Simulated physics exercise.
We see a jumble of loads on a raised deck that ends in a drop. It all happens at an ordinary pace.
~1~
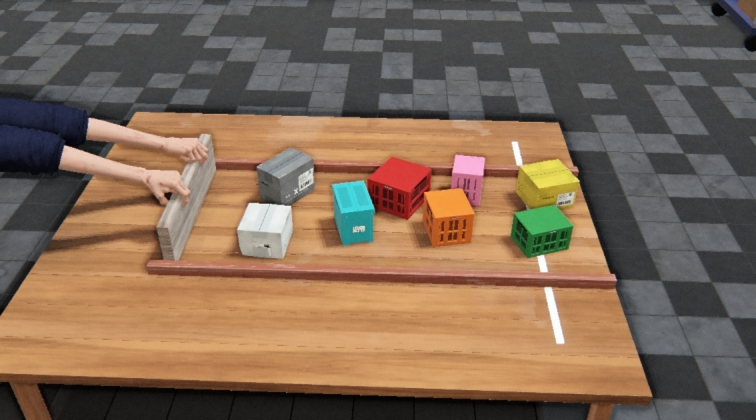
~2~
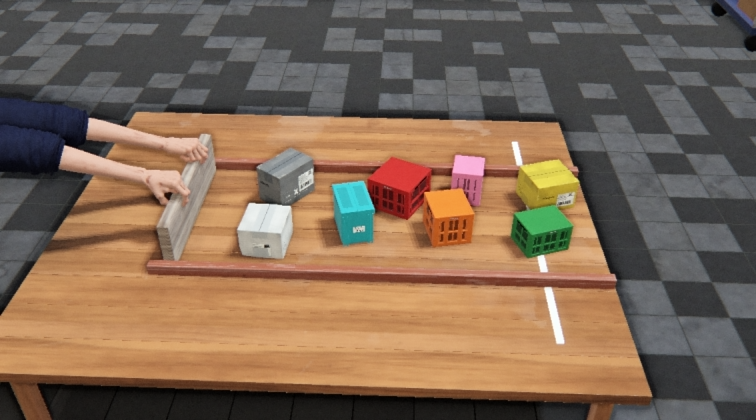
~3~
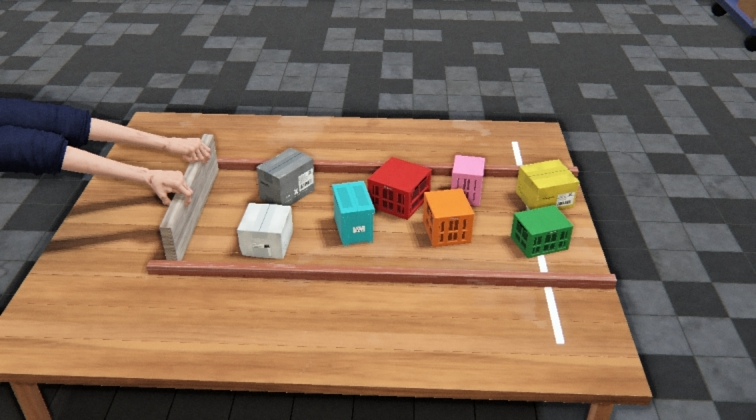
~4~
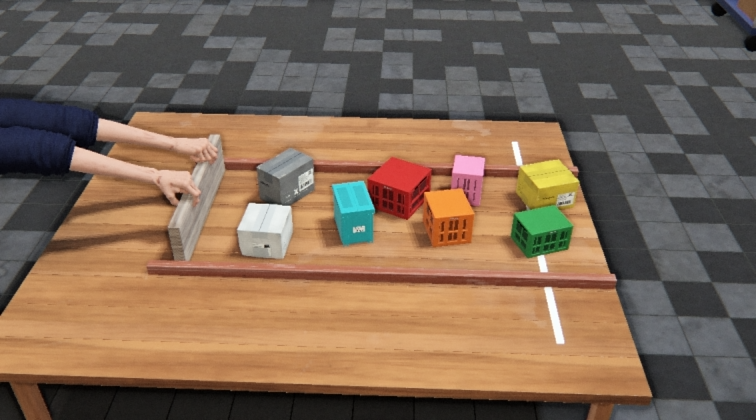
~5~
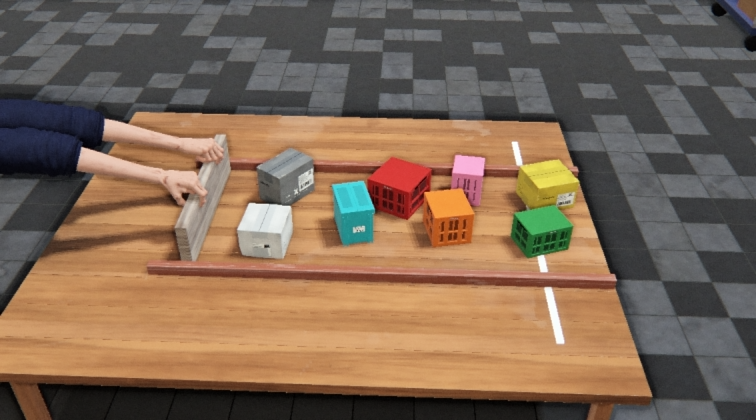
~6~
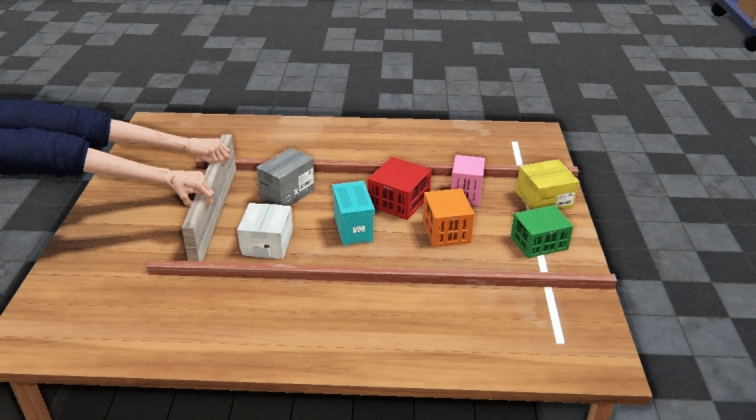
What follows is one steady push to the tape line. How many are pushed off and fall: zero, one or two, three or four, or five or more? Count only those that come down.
The number that fall off is three or four.
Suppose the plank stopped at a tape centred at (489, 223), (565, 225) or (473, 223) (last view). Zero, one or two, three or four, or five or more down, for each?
Taking them in turn, 1 or 2; at least five; either one or two.
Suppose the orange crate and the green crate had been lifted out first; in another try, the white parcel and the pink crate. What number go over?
Fallen: 2, and 2 in the other try.
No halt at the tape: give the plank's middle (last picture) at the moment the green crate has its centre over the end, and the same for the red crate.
At (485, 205) for the green crate; at (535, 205) for the red crate.
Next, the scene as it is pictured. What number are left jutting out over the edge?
It comes to 1.
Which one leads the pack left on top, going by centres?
It is the red crate.
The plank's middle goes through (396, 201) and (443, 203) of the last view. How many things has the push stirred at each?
The counts are 6 and 8.
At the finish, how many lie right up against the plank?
The number is 3.
Soon after, none off yet; yellow parcel at rest near (547, 187); green crate at rest near (541, 231); pink crate at rest near (467, 180).
In the end, the number that fall off is three or four; gone, orange crate, pink crate, green crate and yellow parcel.
